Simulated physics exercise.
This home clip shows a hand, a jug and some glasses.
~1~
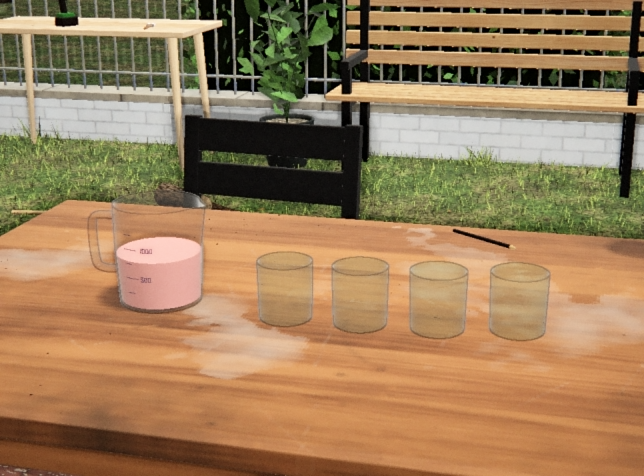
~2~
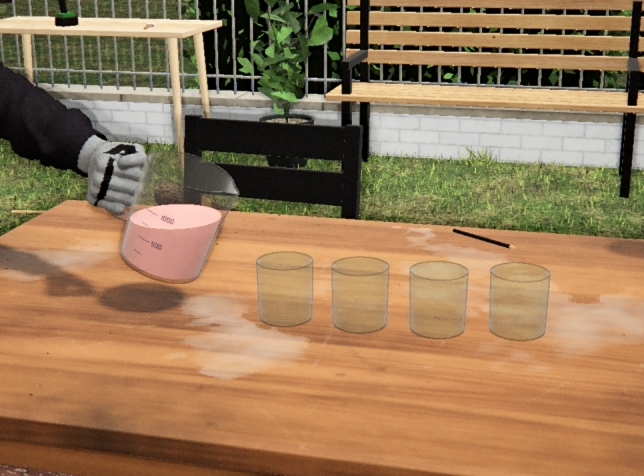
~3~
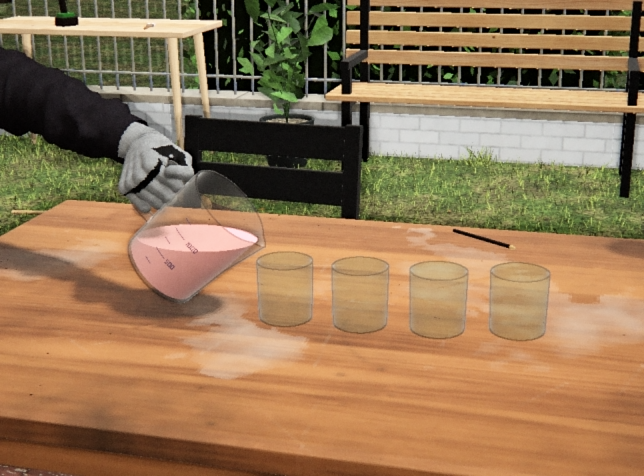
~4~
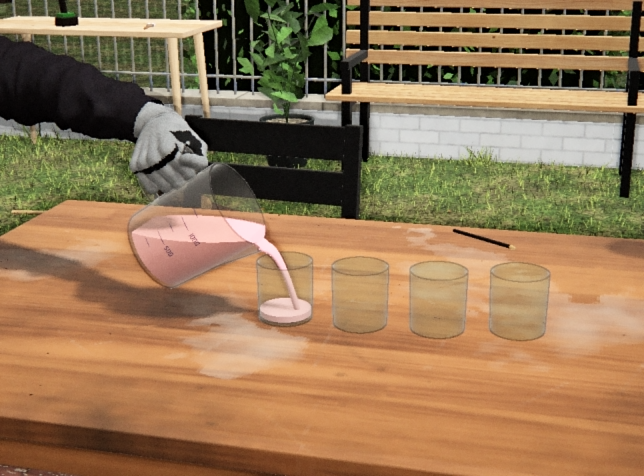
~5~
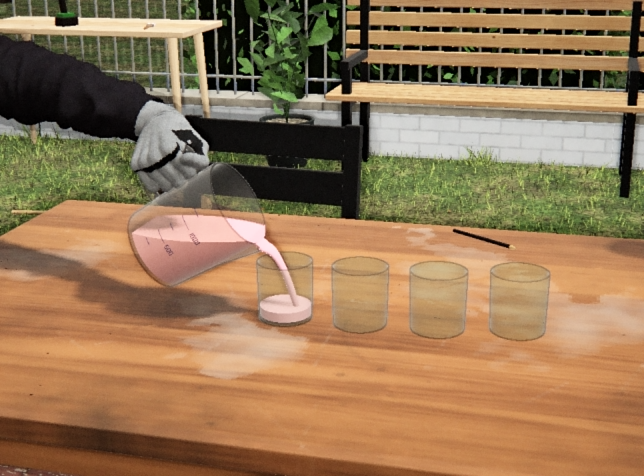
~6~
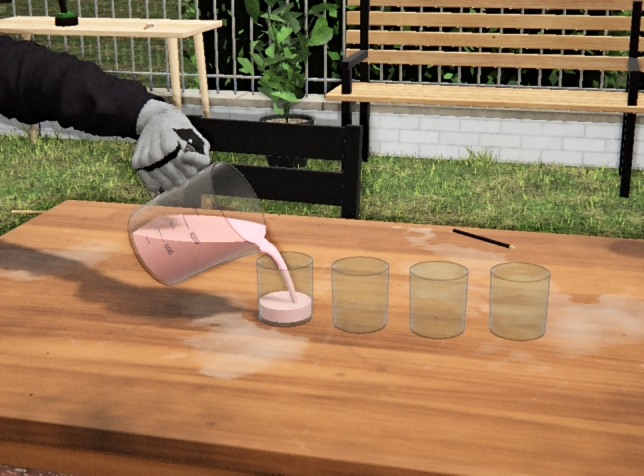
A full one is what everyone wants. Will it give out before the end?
It will prove too scant, I'd bet.
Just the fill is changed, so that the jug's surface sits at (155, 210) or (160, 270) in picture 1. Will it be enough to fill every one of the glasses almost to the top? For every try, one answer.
The first start lasts and the second start gives out early.
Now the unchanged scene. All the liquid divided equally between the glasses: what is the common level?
60 per cent, by my count.
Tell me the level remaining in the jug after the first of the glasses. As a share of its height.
Roughly 30 %.
Soon after, the first is about half full.
Later, the first is done and the jug has about two thirds of its load.
In the end, the jug is empty with two filled and the next at about half of a serving.
